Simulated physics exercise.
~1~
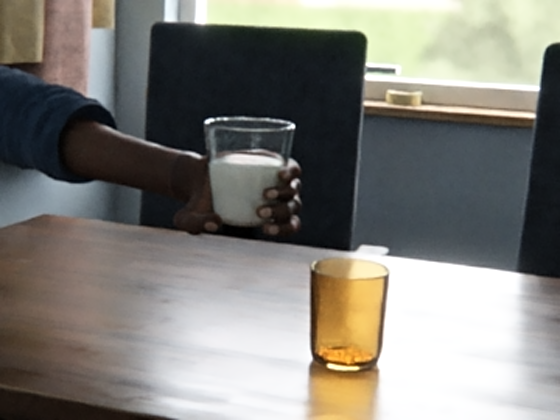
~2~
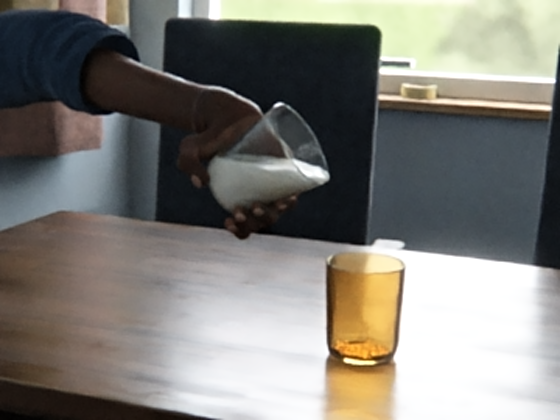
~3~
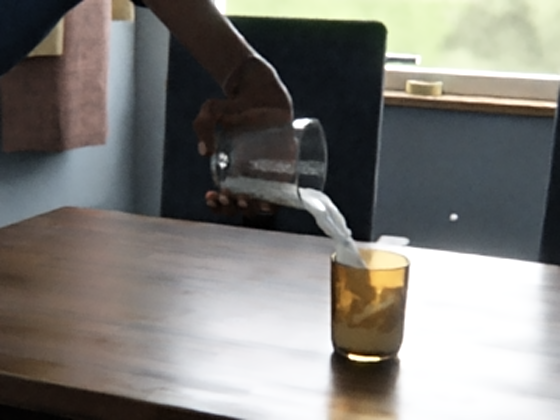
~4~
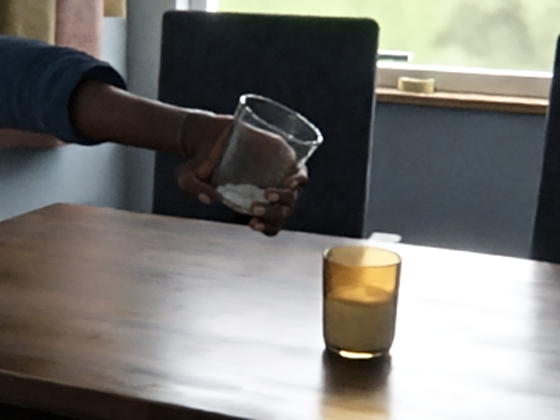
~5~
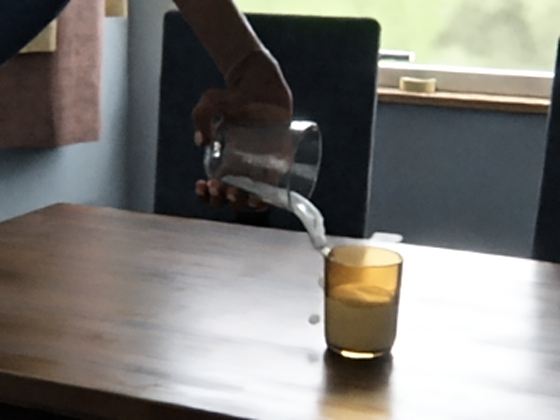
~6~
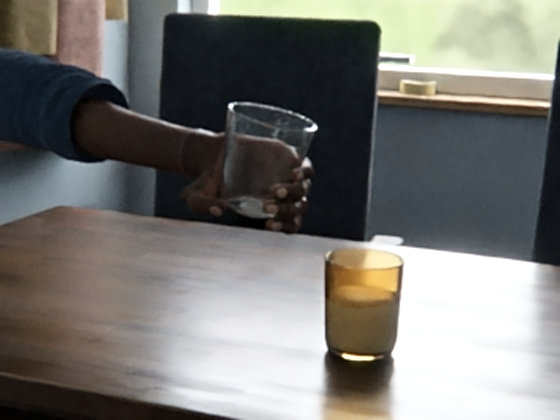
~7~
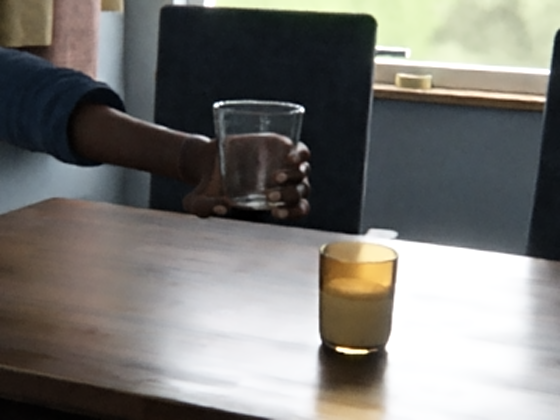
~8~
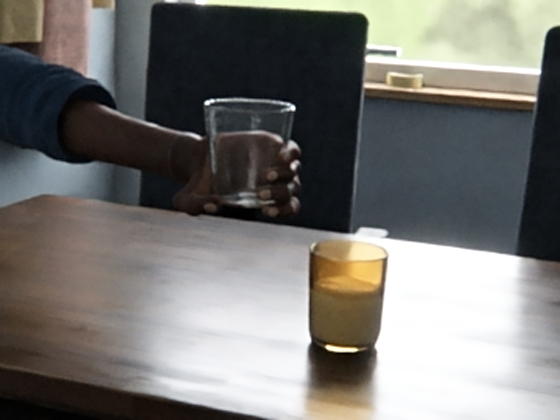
A dark hand in a blue sleeve holds a clear glass tumbler of milk at the left, above a brown wooden table where an empty amber drinking glass stands. The slightly swaying view looks across the table toward dark chairs, a grey-blue wall and a bright window. The hand tips the tumbler rightward until milk streams into the amber glass, then turns it partway back, stopping the flow. It tips again, pouring a thinner stream, with some drops falling beside the glass. Finally the hand levels the nearly empty tumbler, leaving the amber glass a little over half full.
